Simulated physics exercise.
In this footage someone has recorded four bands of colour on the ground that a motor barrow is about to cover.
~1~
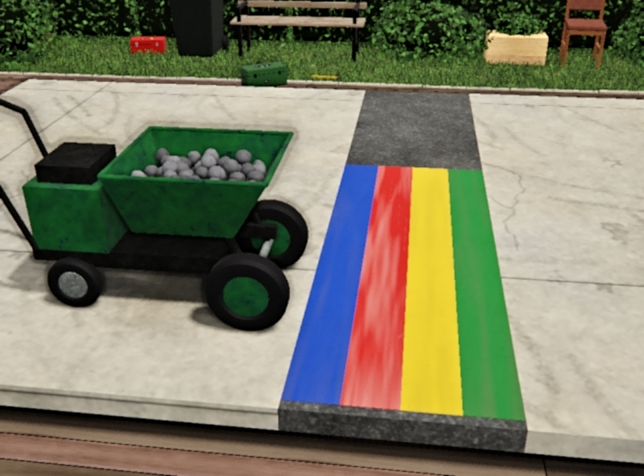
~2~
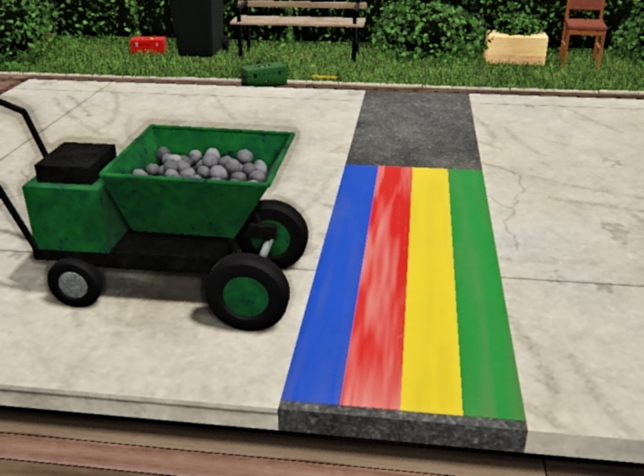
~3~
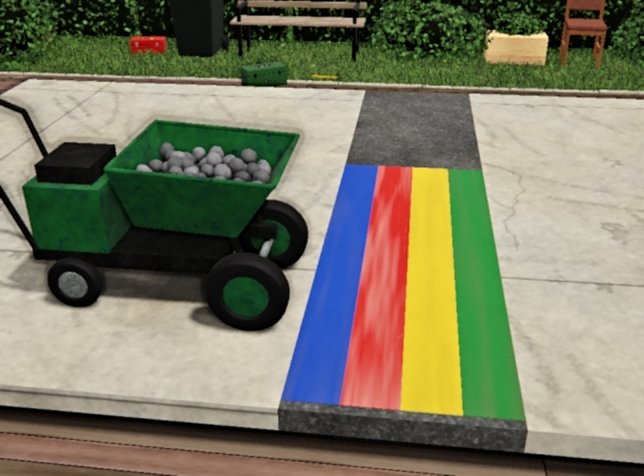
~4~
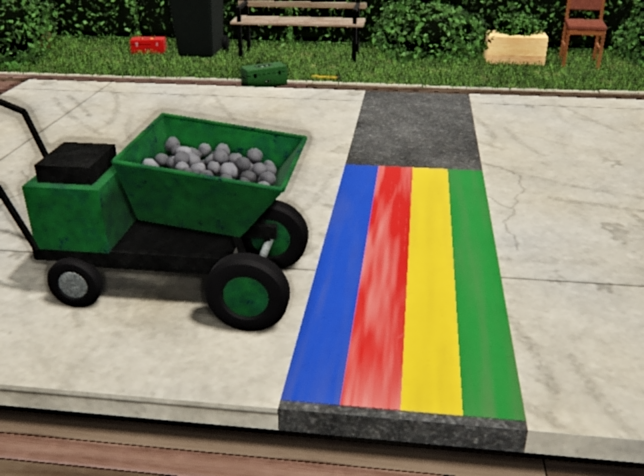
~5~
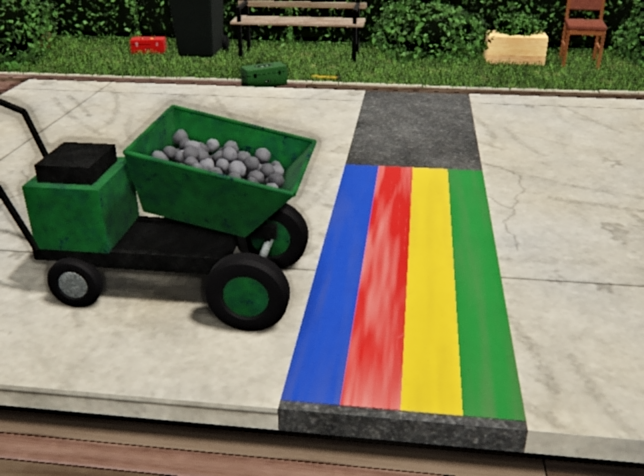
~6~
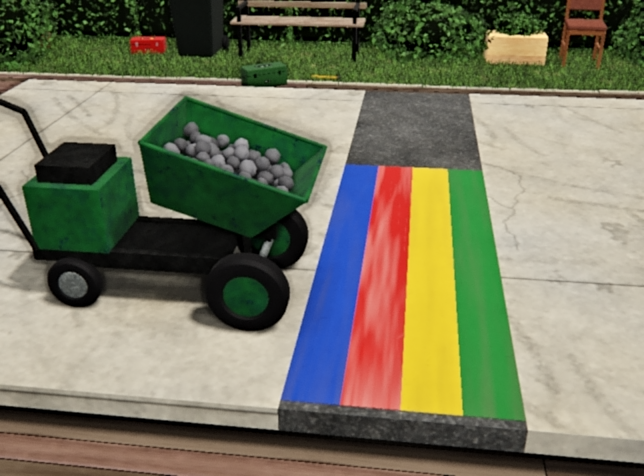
A green motor barrow with black wheels, its skip heaped with round grey cobbles, stands at the left on pale paving, seen from the side and slightly above. To its right, blue, red, yellow and green bands lie side by side on a dark strip, with grass, a bench and a hedge behind. The skip gradually tilts toward the bands, its rear rising, while the wheels and camera stay still.
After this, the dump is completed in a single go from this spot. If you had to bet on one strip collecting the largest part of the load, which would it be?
I would bet on the yellow strip.
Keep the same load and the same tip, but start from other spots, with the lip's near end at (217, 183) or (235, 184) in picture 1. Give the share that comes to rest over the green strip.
Around 0 and 10 per cent respectively.
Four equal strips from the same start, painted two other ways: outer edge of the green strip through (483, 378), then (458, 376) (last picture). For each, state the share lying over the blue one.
Close to 0 percent, and close to 0 percent.
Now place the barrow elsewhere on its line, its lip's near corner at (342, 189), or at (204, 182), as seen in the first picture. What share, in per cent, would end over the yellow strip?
First spot: Roughly 20 percent; second spot: Roughly 10 percent.
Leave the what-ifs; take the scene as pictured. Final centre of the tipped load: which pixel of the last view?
The centre settles at about (422, 301).
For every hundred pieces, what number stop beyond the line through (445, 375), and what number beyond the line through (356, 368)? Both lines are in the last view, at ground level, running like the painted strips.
Respectively 30 and 90 percent.
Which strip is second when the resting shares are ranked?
Red.
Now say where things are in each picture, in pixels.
In the first picture, lip of the skip at (266, 185), level; top of the load at (203, 174), round cobbles; blue strip at (319, 360); red strip at (375, 365); yellow strip at (431, 369); green strip at (489, 374).
In the second picture, lip of the skip at (268, 186), level; top of the load at (204, 173).
In the third picture, lip of the skip at (273, 187), tipped barely; top of the load at (190, 174).
In the fourth picture, lip of the skip at (282, 190), tipped a little; top of the load at (182, 159).
In the fifth picture, lip of the skip at (293, 195), tipped a little; top of the load at (191, 154).
In the sixth picture, lip of the skip at (306, 201), tipped clearly; top of the load at (194, 151); blue strip at (319, 360); red strip at (375, 365); yellow strip at (431, 369); green strip at (489, 374).
Soon, skip tipped steeply; all in the skip.
A while on, skip tipped right over; most in the skip; a small part over the red strip; a small part over the yellow strip.
Towards the end, skip tipped right over; about a quarter in the skip; about a quarter over the red strip; about a third over the yellow strip; a small part over the green strip; a stray few off the paint.
Finally, skip tipped right over; a small part over the blue strip; about a third over the red strip; about half over the yellow strip; a small part over the green strip; a small part off the paint.
